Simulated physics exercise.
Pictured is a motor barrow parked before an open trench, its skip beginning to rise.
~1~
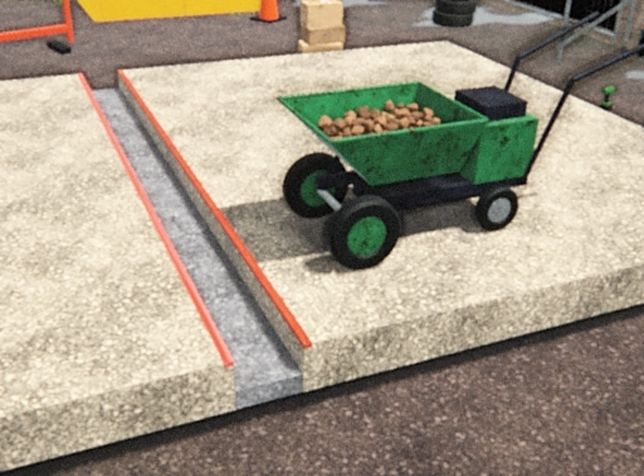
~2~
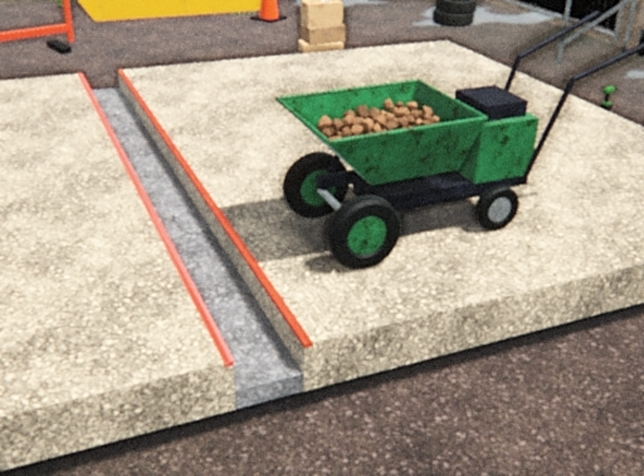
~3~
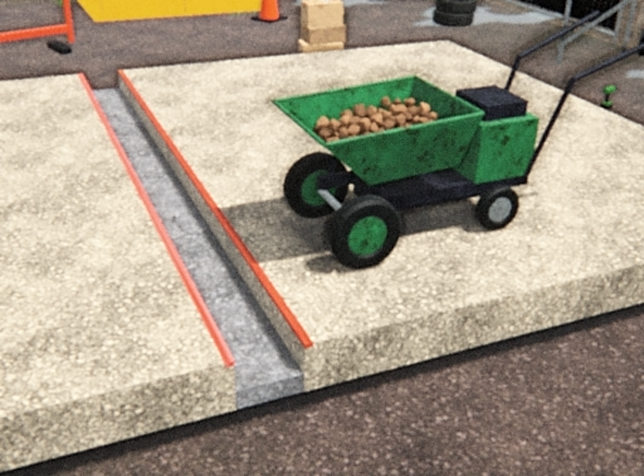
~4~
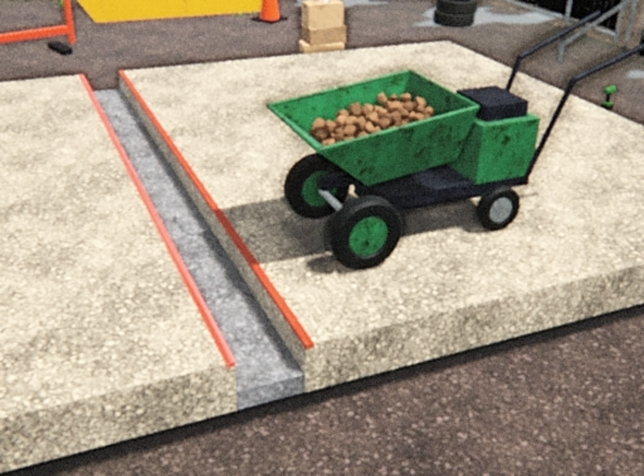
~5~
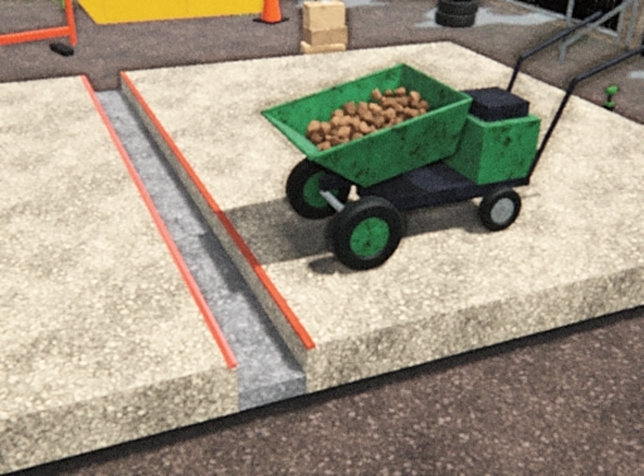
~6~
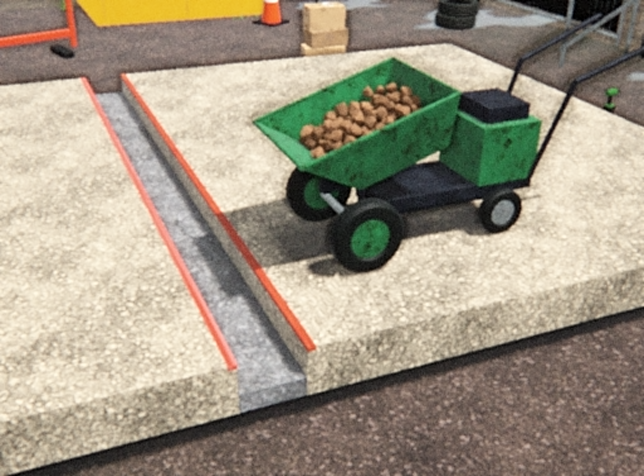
The video shows a green motor barrow loaded with brown clods standing still on a pale slab beside a narrow, orange-edged trench, as its skip slowly tilts forward to the left, the rear rising and the front lip lowering.
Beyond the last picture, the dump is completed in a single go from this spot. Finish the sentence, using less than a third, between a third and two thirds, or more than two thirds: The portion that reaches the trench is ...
The portion that reaches the trench is more than two thirds.
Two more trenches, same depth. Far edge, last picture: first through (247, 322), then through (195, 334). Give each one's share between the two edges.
Close to 50 per cent in the first, close to 100 per cent in the second.
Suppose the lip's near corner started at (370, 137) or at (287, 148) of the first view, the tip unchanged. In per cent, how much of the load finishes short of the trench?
Try 1: 20 %. Try 2: 0 %.
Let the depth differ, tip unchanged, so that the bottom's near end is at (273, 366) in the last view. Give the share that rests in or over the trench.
Estimated share: Approx. 70 per cent.
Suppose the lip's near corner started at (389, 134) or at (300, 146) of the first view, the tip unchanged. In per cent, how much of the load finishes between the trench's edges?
Around 50 % the first time and around 50 % the second.
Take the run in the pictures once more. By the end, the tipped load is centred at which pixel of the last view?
The centre settles at about (218, 282).
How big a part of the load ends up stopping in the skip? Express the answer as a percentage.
Roughly 0 per cent of the load.
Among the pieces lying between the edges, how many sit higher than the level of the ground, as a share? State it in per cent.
Roughly 5 percent.
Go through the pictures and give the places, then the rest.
In the first picture, lip of the skip (330, 142), level; top of the load (394, 123), clay clods; first edge of the trench (285, 310); far edge (210, 326), the trench over half as wide as the skip, and about half as deep as wide.
In the second picture, lip of the skip (329, 142), level; top of the load (393, 122).
In the third picture, lip of the skip (324, 145), tipped barely; top of the load (390, 120).
In the fourth picture, lip of the skip (318, 150), tipped a little; top of the load (394, 119).
In the fifth picture, lip of the skip (311, 158), tipped a little; top of the load (400, 110).
In the sixth picture, lip of the skip (302, 168), tipped clearly; top of the load (392, 106); first edge of the trench (289, 313); far edge (214, 330).
Just after the last frame, skip tipped steeply; every one in the skip.
A moment on, skip tipped right over; roughly two thirds in the skip; roughly a third in or heaped over the trench; just a few beyond it; just a few falling.
Further on, skip tipped right over; just a few in the skip; the larger part in or heaped over the trench; about a tenth beyond it.
When it is over, skip tipped right over; almost all in or heaped over the trench; about a tenth beyond it.
